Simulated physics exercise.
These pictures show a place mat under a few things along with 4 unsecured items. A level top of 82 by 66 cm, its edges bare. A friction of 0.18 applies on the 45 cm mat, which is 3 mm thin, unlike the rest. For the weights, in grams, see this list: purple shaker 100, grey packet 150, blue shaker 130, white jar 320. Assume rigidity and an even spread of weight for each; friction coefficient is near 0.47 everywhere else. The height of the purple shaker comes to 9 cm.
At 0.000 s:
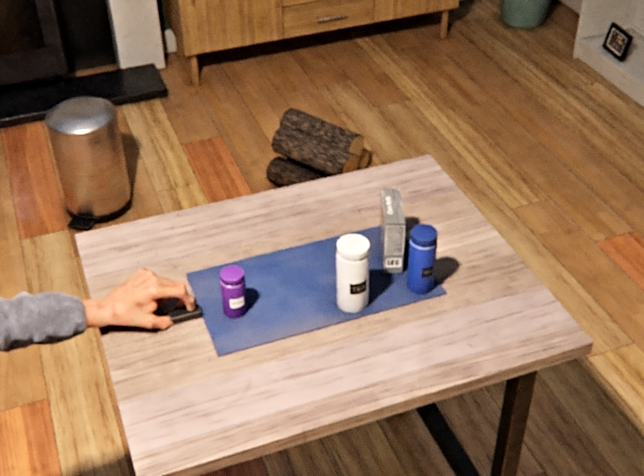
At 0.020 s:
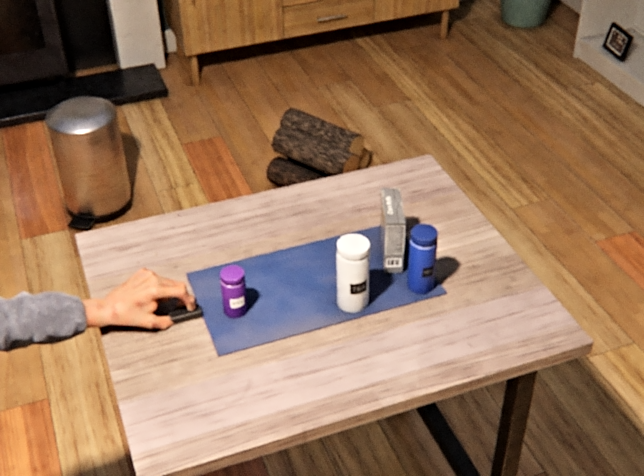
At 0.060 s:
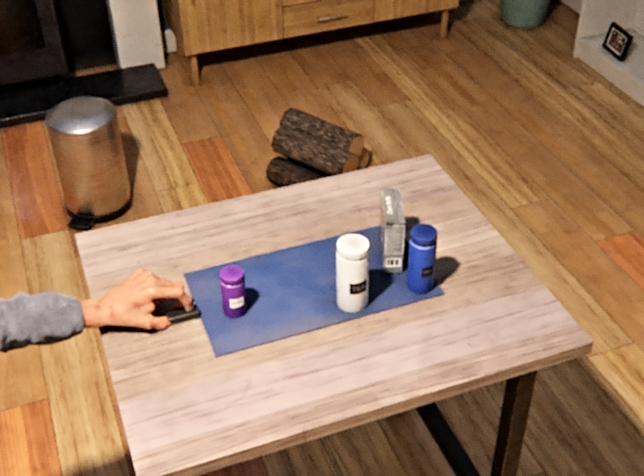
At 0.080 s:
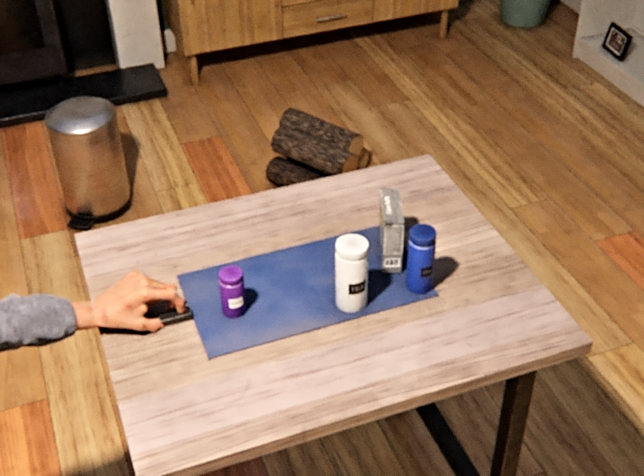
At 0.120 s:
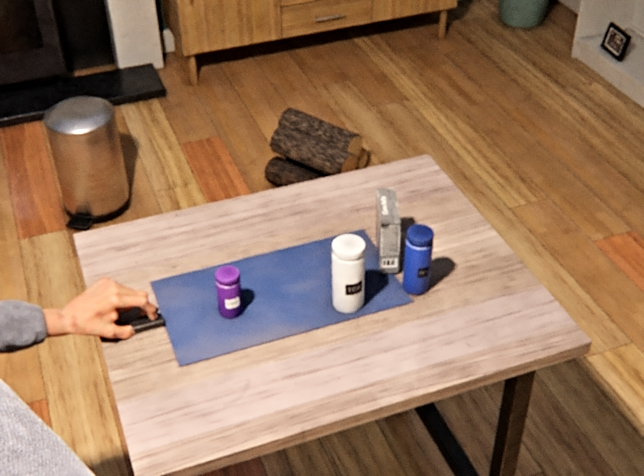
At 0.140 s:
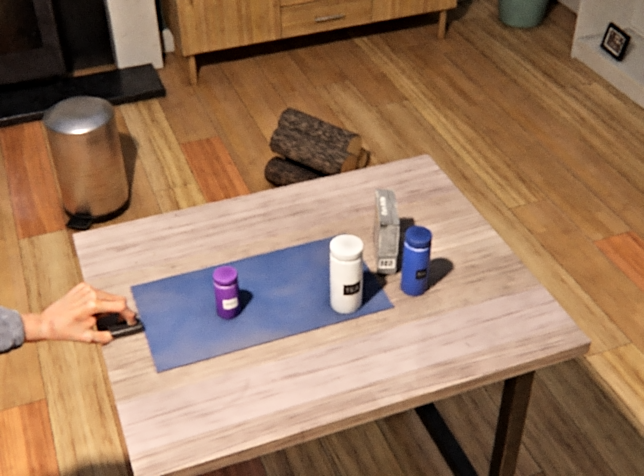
The clip shows a hand gripping a blue mat beneath a purple shaker, white jar, grey packet and blue shaker, then pulling it left across a wooden table; the items shift only slightly as it slides from under the blue shaker.
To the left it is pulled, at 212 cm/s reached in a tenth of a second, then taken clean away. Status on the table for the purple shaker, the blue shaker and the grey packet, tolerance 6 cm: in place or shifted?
My prediction: Purple shaker: Not where it was. Blue shaker: Where it was. Grey packet: Where it was.
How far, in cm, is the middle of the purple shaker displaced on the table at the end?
Displacement: Approx. 17 cm.
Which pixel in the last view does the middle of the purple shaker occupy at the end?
Somewhere around (164, 353).
Around 0.24 s, 32 cm of pull; purple shaker shifted 4 cm near (213, 296); grey packet at 5° to upright near (382, 232); blue shaker at 3° to upright near (414, 261).
Around 0.44 s, 74 cm of pull; purple shaker at 25° to upright near (179, 309); white jar at 3° to upright.
Around 0.64 s, 94 cm of pull; purple shaker on its side near (156, 335); white jar shifted 3 cm.
Finally (2.6 s), on their side or leaning hard on the table, purple shaker; the other 3 still in place (within 6 cm). Final places as that camera would see them, purple shaker near (164, 353), blue shaker near (415, 262).
